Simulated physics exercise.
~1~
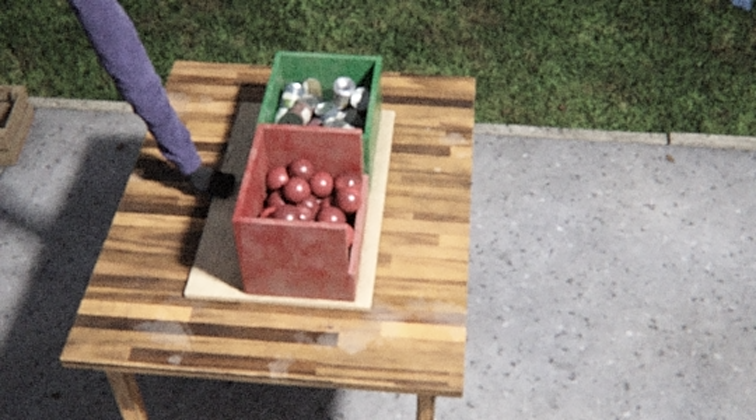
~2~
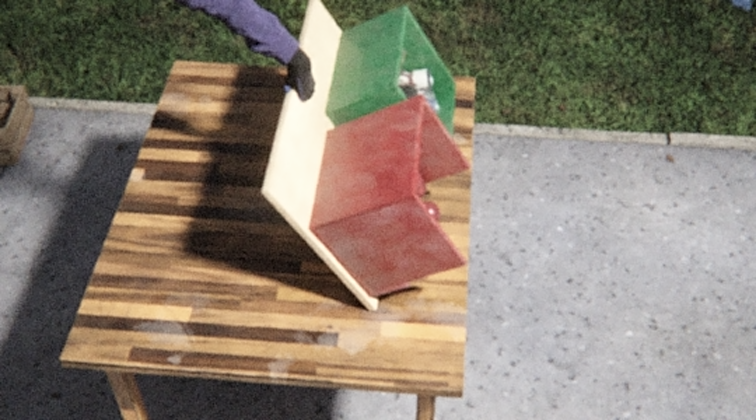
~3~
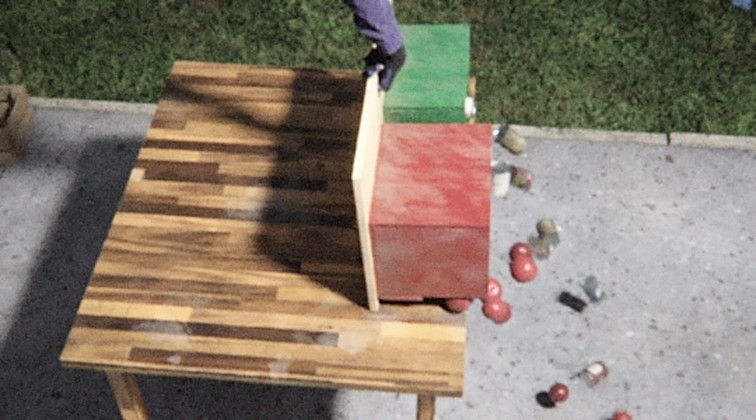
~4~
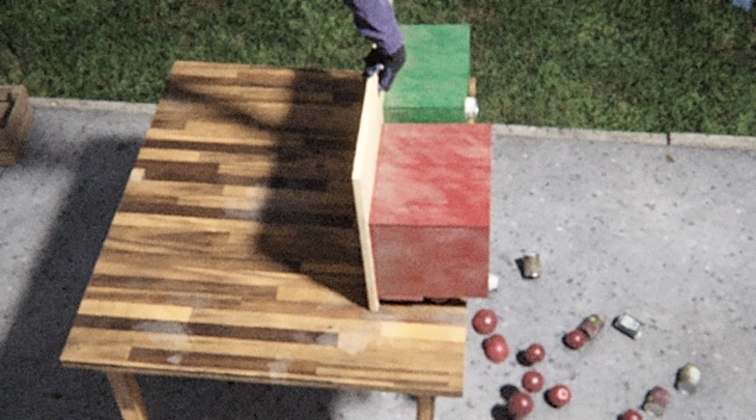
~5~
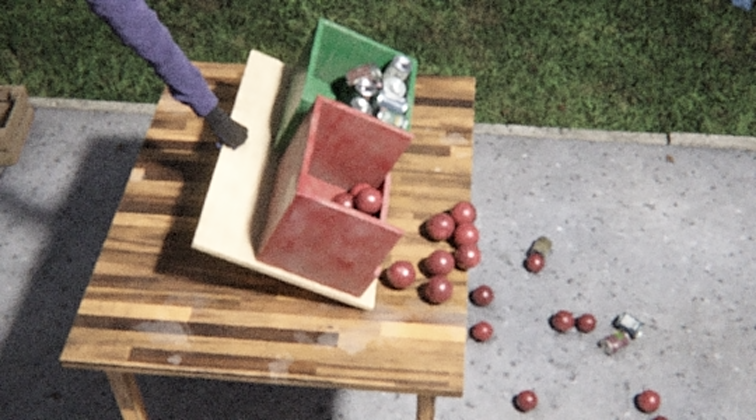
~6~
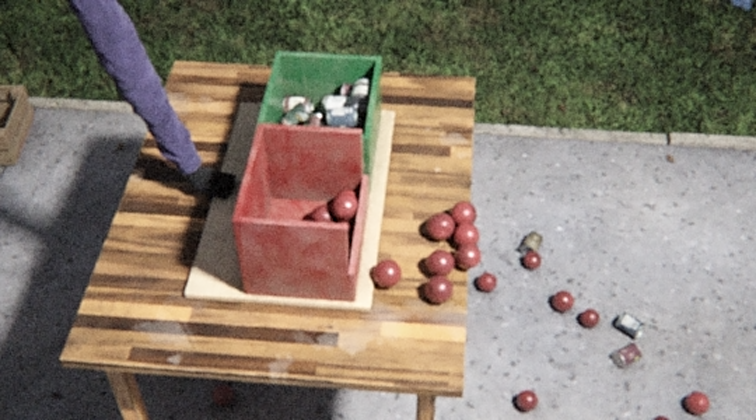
In this clip, a purple-sleeved arm tips a board holding a green box of small tins and a red box of apples steeply to the right, spilling goods onto the ground, then lowers it flat, leaving apples scattered on the table and pavement and a few in the red box.
